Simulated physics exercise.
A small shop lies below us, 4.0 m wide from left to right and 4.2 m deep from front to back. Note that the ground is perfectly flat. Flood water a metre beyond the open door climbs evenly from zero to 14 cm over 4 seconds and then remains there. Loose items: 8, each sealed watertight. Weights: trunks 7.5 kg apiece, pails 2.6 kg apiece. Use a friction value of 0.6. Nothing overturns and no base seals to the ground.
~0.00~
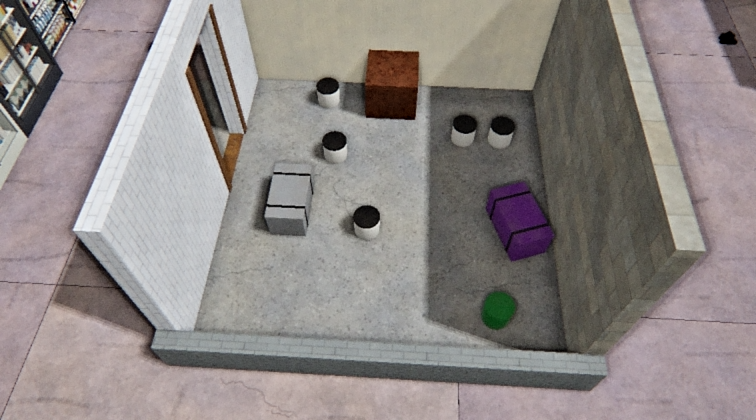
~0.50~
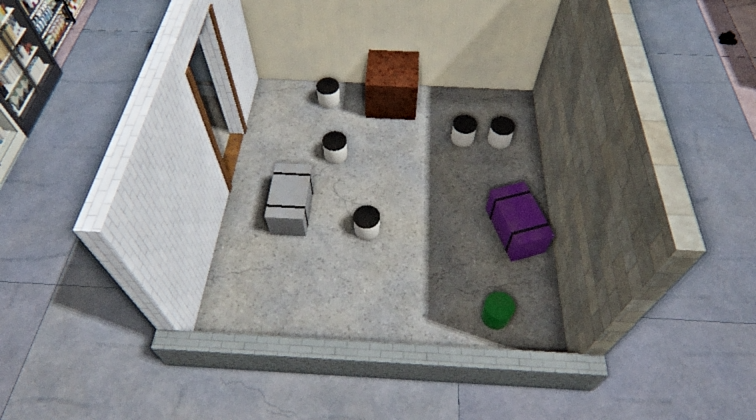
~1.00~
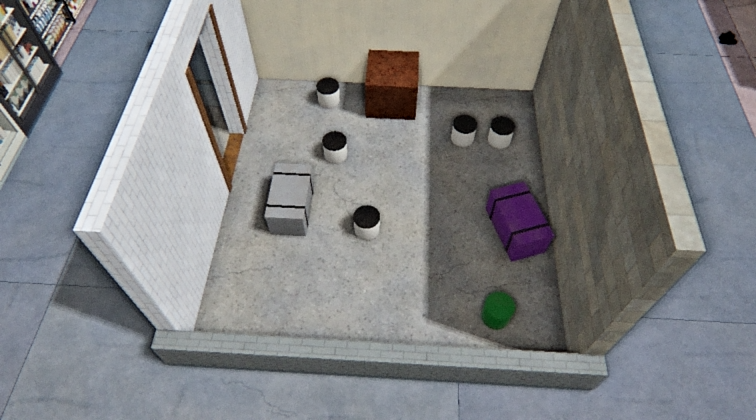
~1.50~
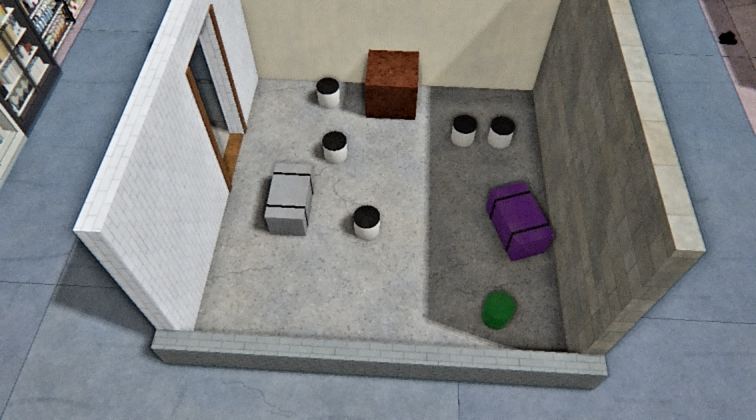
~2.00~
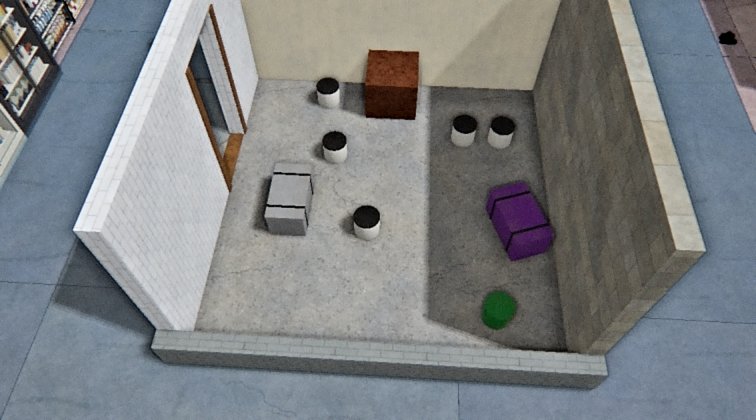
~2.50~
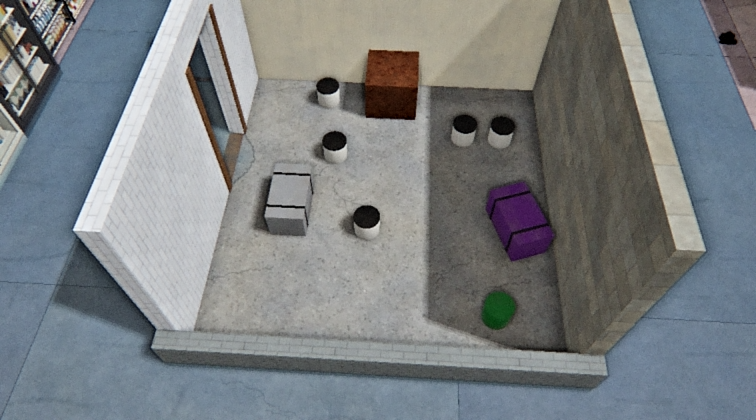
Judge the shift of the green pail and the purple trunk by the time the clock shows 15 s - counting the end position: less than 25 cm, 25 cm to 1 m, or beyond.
Green pail: A long trip. Purple trunk: A long trip.
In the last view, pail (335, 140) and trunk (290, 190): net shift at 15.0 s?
300 cm and 80 cm respectively.
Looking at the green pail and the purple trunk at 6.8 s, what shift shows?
0 and 0 cm or so by then.
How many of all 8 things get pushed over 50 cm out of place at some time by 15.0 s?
The answer here is 7.
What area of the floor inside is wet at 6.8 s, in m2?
12.0 m2.
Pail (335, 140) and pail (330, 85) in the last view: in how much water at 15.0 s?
First about 6 cm, second about 4 cm.
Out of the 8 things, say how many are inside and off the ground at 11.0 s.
Count: 6.
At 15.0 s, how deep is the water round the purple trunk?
Roughly 4 cm at that moment.
After 3.5 s the green pail is near (500, 306), 0.0 m from its start, aground; the purple trunk is near (521, 212), 0.0 m from its start, aground; 0 afloat.
After 6.8 s the green pail is near (500, 306), 0.0 m from its start, aground; the purple trunk is near (522, 212), 0.0 m from its start, aground; 2 afloat.
After 11.0 s the green pail is near (496, 317), 0.1 m from its start, afloat; the purple trunk is near (523, 272), 0.8 m from its start, afloat; 6 afloat.
After 15.0 s the green pail is near (334, 289), 1.8 m from its start, afloat; the purple trunk is near (406, 293), 1.7 m from its start, afloat; 8 afloat.
